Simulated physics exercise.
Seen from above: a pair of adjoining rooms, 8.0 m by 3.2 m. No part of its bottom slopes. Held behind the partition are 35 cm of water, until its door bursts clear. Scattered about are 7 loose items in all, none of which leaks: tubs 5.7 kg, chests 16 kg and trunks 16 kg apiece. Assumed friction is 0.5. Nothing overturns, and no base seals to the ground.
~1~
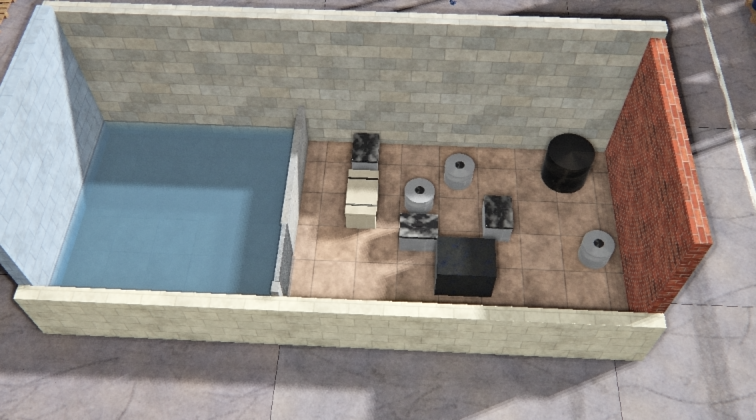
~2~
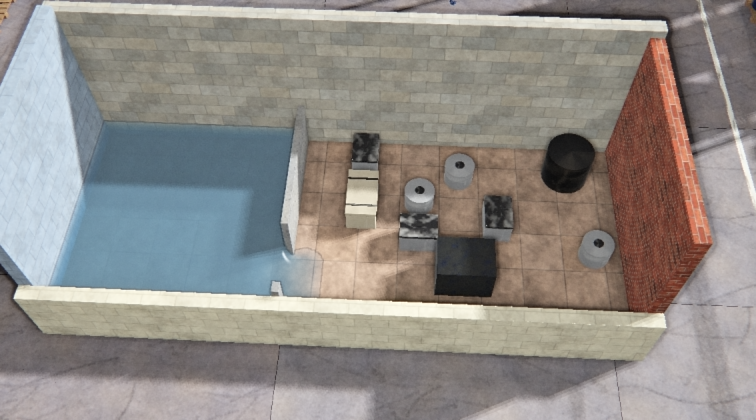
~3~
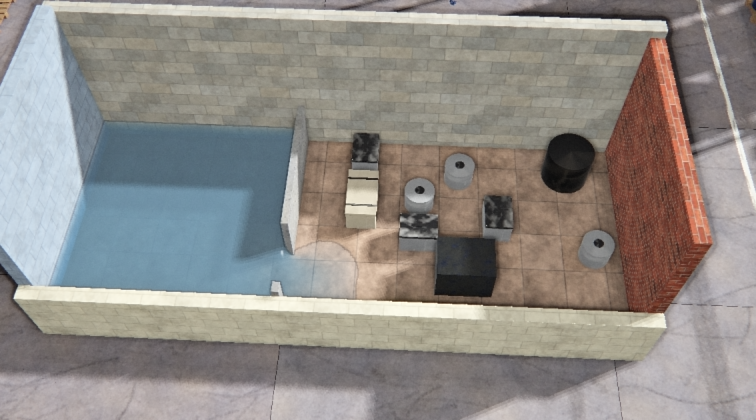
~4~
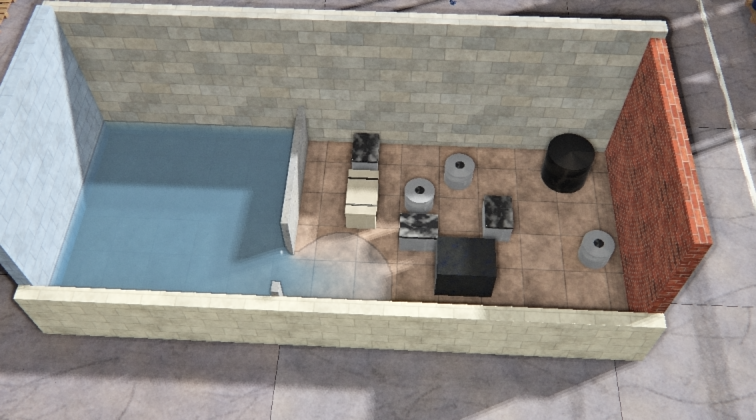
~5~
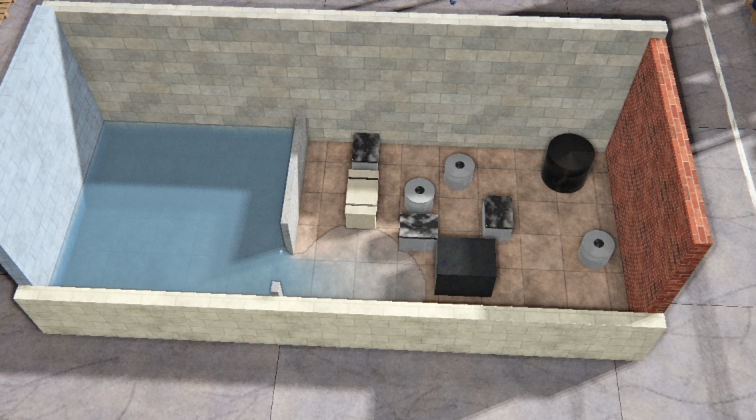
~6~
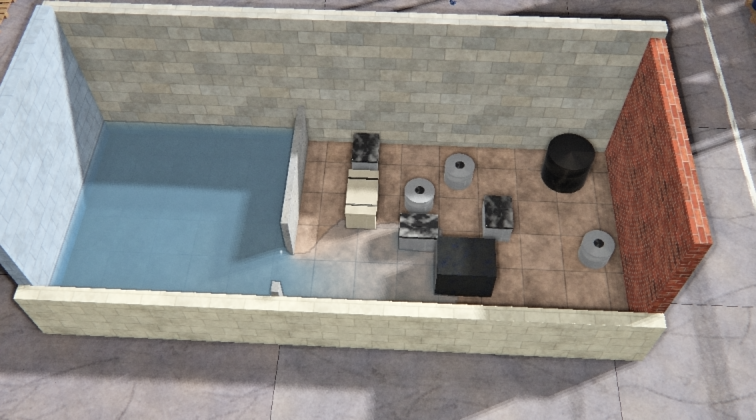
In a two-room walled enclosure, water spreads rightward through a gap across the tiled floor.
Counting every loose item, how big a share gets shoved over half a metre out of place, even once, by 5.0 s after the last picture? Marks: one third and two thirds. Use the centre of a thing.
I expect one third up to two thirds.
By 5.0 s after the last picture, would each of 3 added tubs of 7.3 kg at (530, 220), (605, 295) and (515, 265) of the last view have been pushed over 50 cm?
Within the mark, beyond the mark, within the mark.
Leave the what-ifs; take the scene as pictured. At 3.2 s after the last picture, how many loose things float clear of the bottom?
I'd say 3 of them.
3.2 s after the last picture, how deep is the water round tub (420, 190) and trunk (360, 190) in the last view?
Depth approx. 11 cm / 2 cm.
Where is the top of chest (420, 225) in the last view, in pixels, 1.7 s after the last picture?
(456, 189) or thereabouts.
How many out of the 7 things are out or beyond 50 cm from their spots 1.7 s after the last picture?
1.
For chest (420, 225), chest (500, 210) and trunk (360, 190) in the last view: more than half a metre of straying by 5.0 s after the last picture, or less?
Well, the first one's too far, the next one's not that far and the last one's not that far.
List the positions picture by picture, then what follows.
The first frame shows a tub at (460, 165) rests on the ground; a tub at (599, 244), on the bottom; water covers 10.1 m2; 0 of 7 have shifted.
The second frame shows a tub at (460, 165) rests on the ground; a tub at (599, 244), on the bottom; water covers 10.6 m2; 0 of 7 have shifted.
The third frame shows a tub at (460, 165), on the bottom; a tub at (599, 244) rests on the ground; 11.3 m2 under water; 0 of 7 have shifted.
The fourth frame shows a tub at (460, 165), on the bottom; a tub at (599, 244), on the bottom; 12.0 m2 under water; 0 of 7 have shifted.
The fifth frame shows a tub at (460, 165), on the bottom; a tub at (599, 244), on the bottom; water covers 12.7 m2; 0 of 7 have shifted.
The sixth frame shows a tub at (460, 165), on the bottom; a tub at (599, 244) rests on the ground; water covers 13.1 m2; 0 of 7 have shifted.
Then, 0.4 s after the last picture 0 of 7 are over 50 cm from their spots; 0 afloat.
Then, 1.7 s after the last picture 1 of 7 are over 50 cm from their spots; 0 afloat.
Then, 3.2 s after the last picture 3 of 7 are over 50 cm from their spots; 3 afloat.
Then, 5.0 s after the last picture 3 of 7 are over 50 cm from their spots, and 4 have been at some point; 4 afloat.
